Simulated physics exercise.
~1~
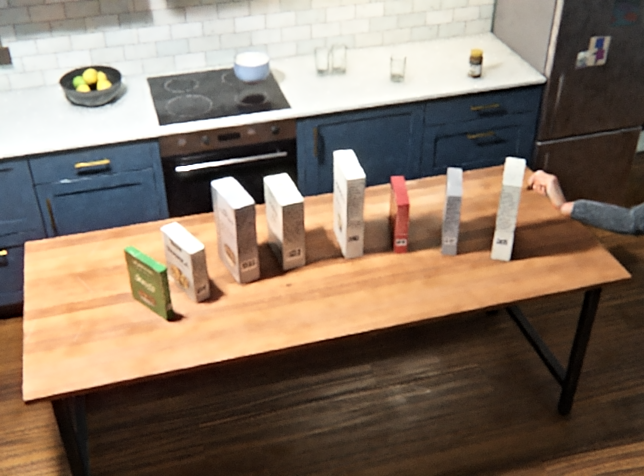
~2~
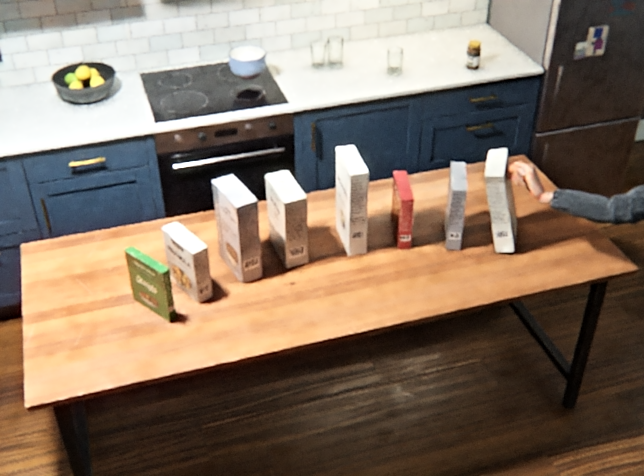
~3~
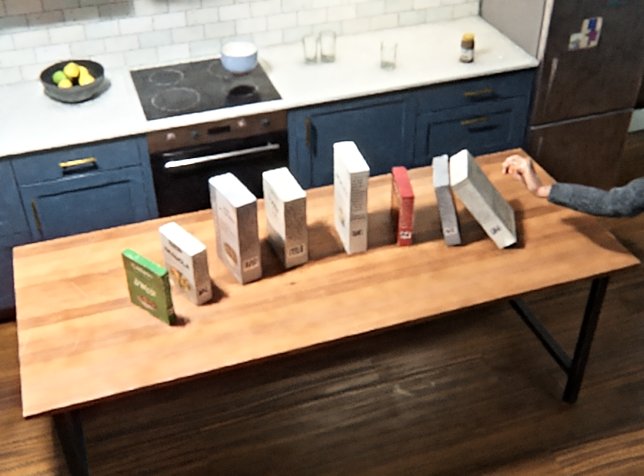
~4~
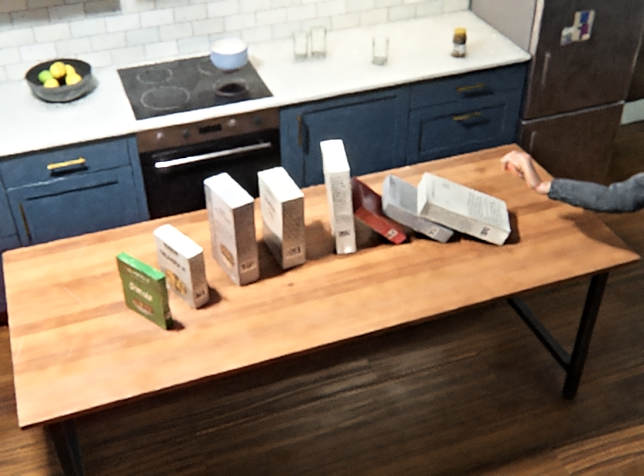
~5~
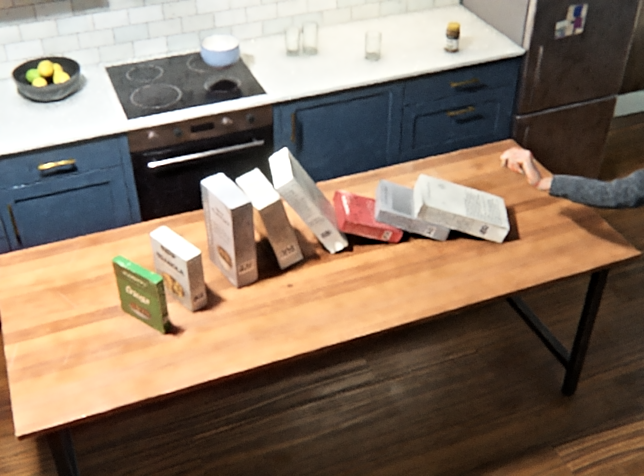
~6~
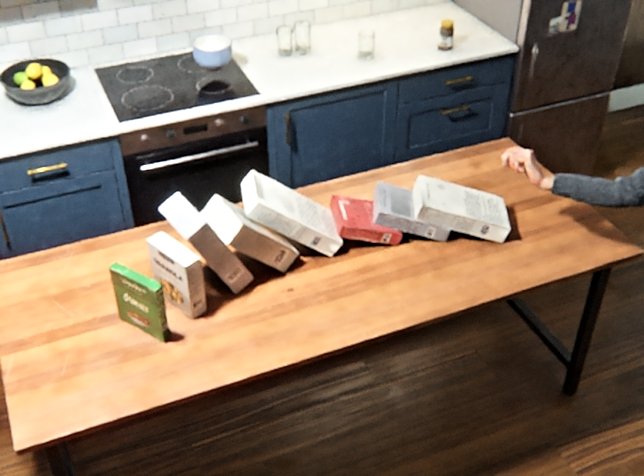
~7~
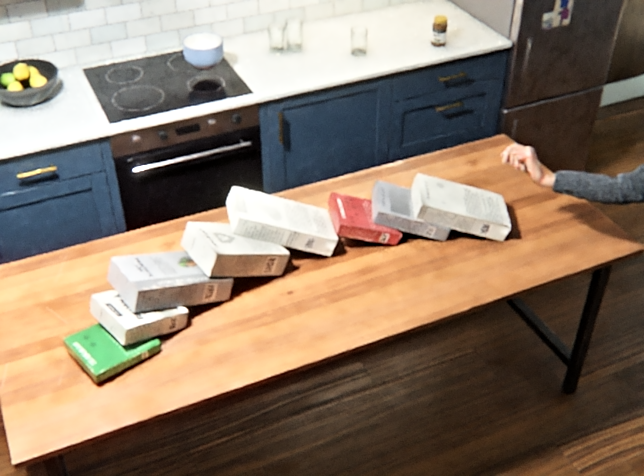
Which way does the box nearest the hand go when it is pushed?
It tips over to the left, away from the hand and onto the next box in the row.
